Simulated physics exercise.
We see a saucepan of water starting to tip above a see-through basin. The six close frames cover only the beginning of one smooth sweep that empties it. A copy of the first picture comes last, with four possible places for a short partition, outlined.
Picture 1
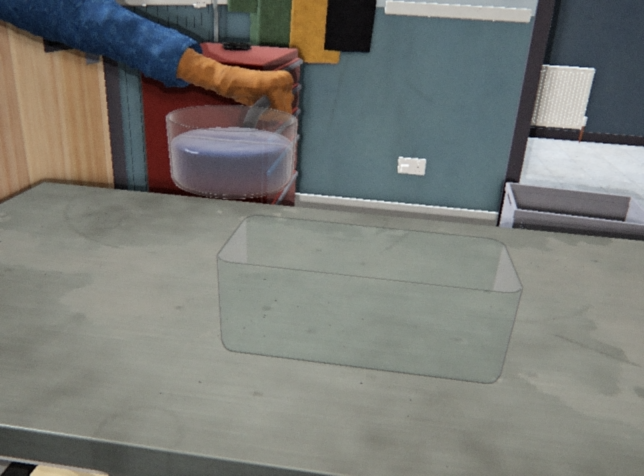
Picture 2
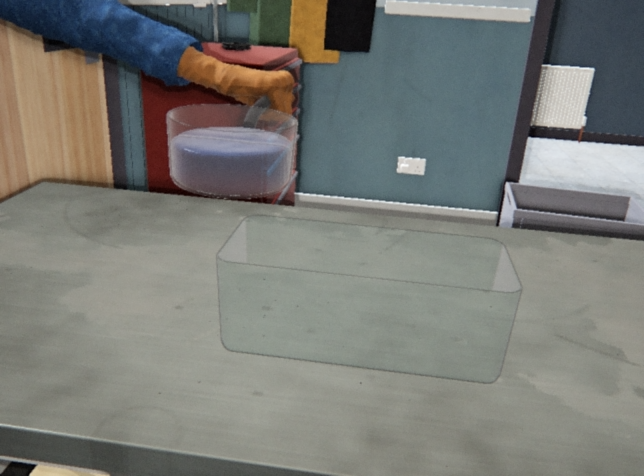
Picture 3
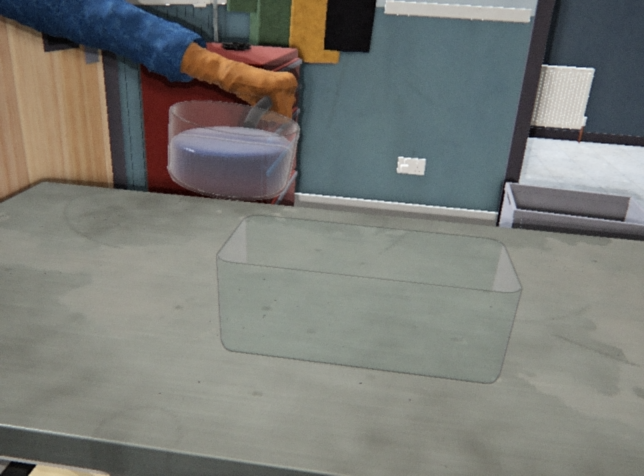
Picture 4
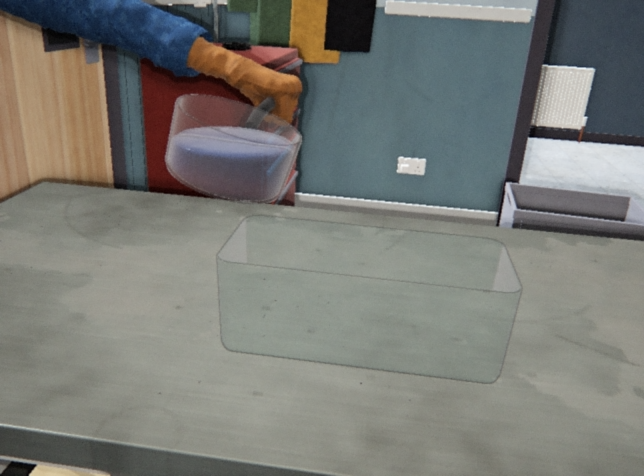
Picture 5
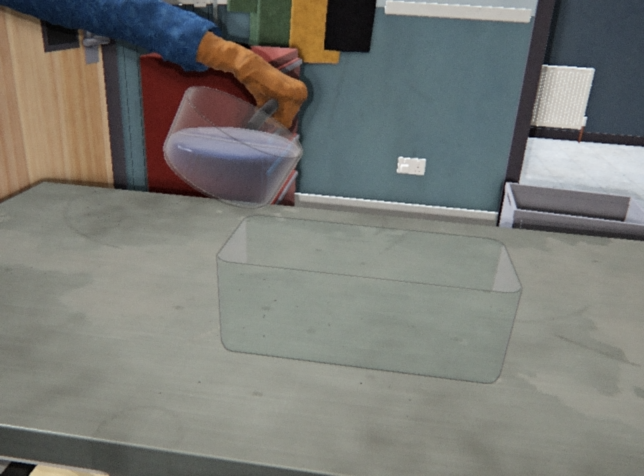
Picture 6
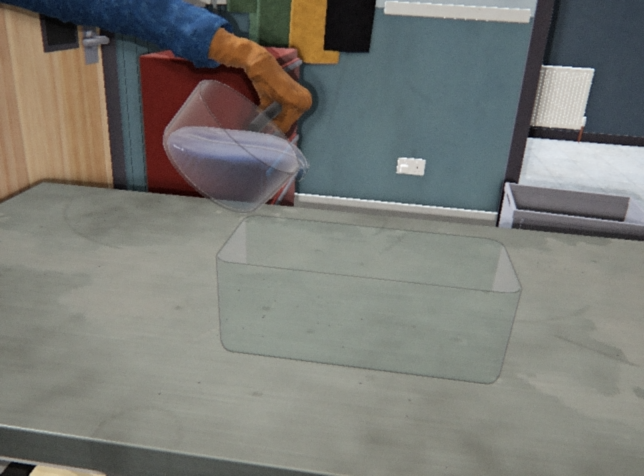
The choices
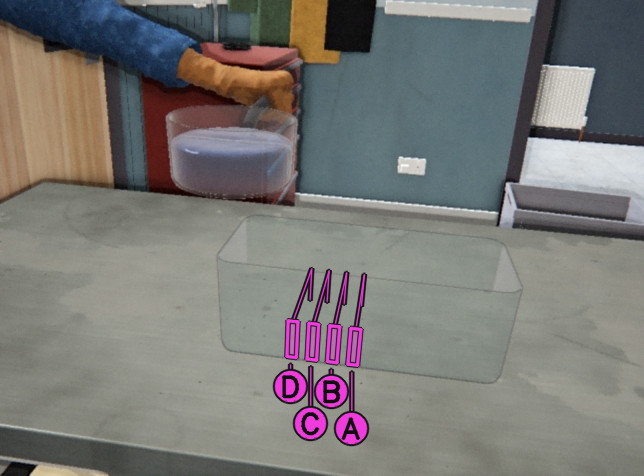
Gloved hand tilting a clear round pan of bluish water above a see-through basin until water reaches over the lip.
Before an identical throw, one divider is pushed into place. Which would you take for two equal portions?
C works best here.
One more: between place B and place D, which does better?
Here it is place D.
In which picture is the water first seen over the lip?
In picture 6.
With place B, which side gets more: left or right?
More ends on the left.
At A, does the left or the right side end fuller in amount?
The left side.
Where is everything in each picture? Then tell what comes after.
The first picture shows upright, lip at (293, 122); basin from (222, 345) to (500, 380); nothing has left yet.
The second picture shows upright, lip at (294, 123); nothing has left yet.
The third picture shows tipped about 7°, lip at (296, 130); nothing has left yet.
The fourth picture shows tipped about 16°, lip at (299, 140); nothing has left yet.
The fifth picture shows tipped about 27°, lip at (300, 153); nothing has left yet.
The sixth picture shows tipped about 40°, lip at (297, 168); water is over the lip, down to (300, 174).
On the marked copy, A at (351, 372); B at (331, 369); C at (310, 367); D at (290, 364).
With A, about 95 % ends left of the wall and 4 % right of it.
With B, about 79 % ends left of the wall and 19 % right of it.
With C, about 50 % ends left of the wall and 50 % right of it.
With D, about 29 % ends left of the wall and 70 % right of it.
